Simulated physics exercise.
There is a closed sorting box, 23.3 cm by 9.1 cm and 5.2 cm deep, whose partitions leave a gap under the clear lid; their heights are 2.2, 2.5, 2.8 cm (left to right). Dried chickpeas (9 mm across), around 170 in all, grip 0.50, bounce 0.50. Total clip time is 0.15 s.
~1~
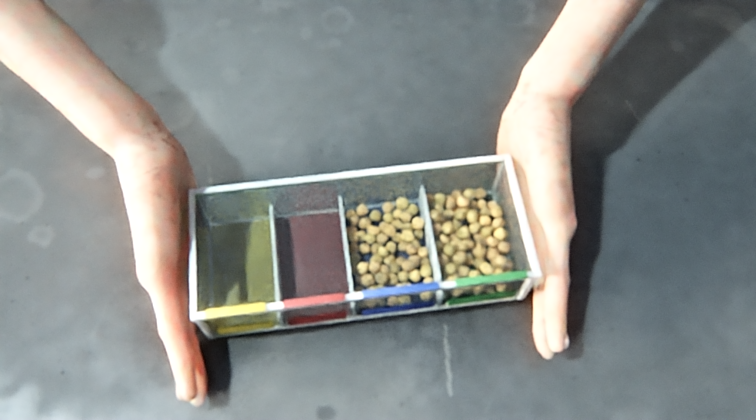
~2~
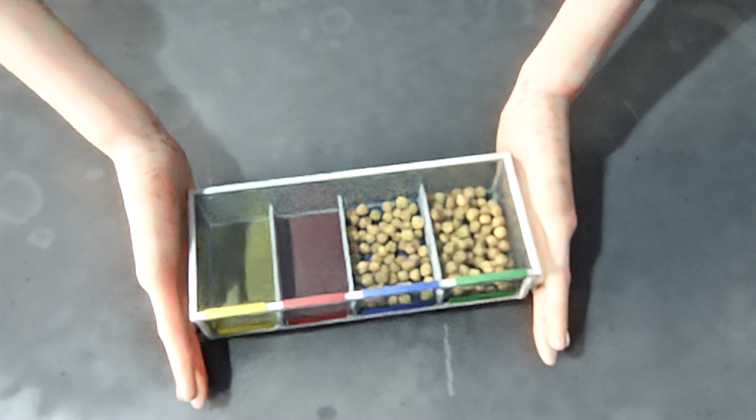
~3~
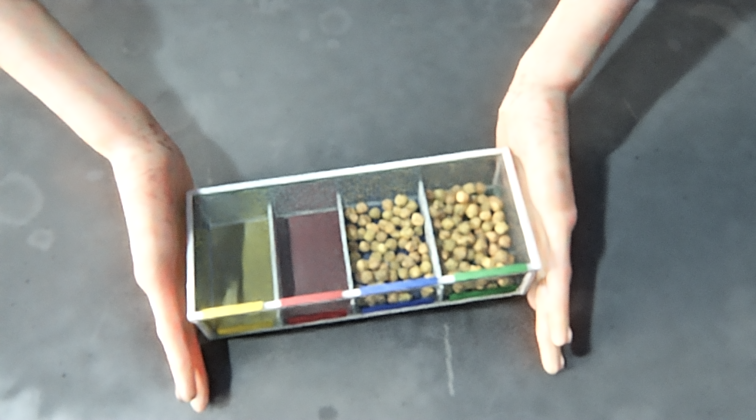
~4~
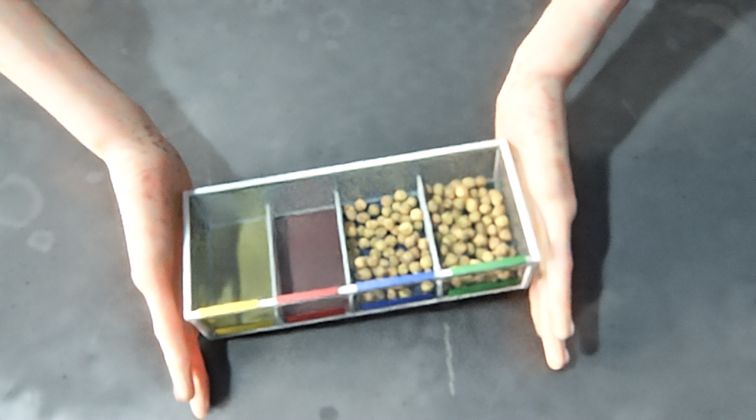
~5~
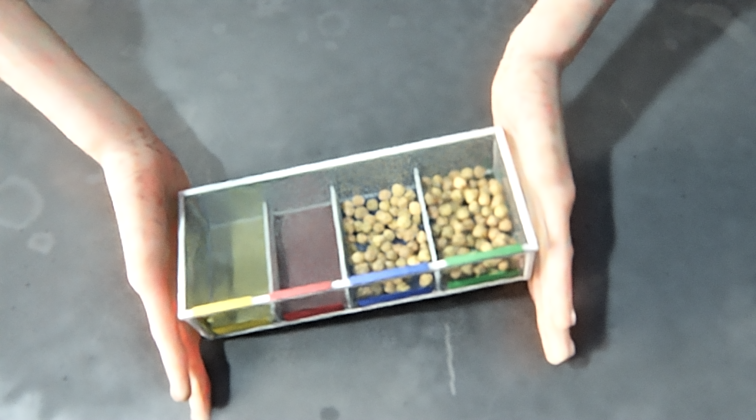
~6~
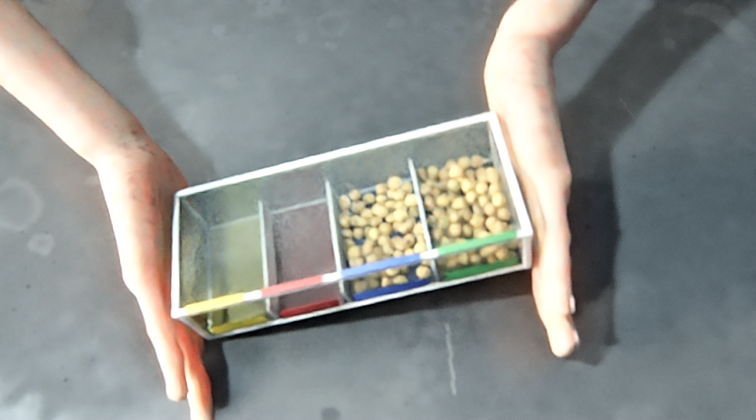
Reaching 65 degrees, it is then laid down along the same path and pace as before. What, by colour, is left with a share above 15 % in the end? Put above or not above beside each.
Red: Not above; blue: Above; green: Above; yellow: Not above.
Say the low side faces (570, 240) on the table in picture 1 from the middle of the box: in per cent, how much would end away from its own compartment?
The share would be about 0 percent.
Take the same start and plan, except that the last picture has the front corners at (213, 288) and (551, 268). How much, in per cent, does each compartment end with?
Each compartment ends like this: Red 0 per cent, blue 40 per cent, green 60 per cent, yellow 0 per cent.
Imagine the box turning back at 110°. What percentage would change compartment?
Estimate: Around 90 %.
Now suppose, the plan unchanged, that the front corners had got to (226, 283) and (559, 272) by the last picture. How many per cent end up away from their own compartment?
In that case close to 0 per cent.
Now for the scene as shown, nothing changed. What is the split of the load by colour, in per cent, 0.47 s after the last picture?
Red 0 %, blue 45 %, green 55 %, yellow 0 %.
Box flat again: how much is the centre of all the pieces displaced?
Net shift: Approx. 3.0 cm.
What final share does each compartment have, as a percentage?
Red 5, blue 45, green 45, yellow 5.
Then, 0.47 s after the last picture, tilt 65 degrees; blue 45 %, green 55 %.
Then, 0.78 s after the last picture, tilt 27 degrees; red 5 %, blue 45 %, green 45 %, yellow 5 %.
Then, 1.19 s after the last picture, tilt 0 degrees; red 5 %, blue 45 %, green 45 %, yellow 5 %.
In the end, red 5 %, blue 45 %, green 45 %, yellow 5 %.
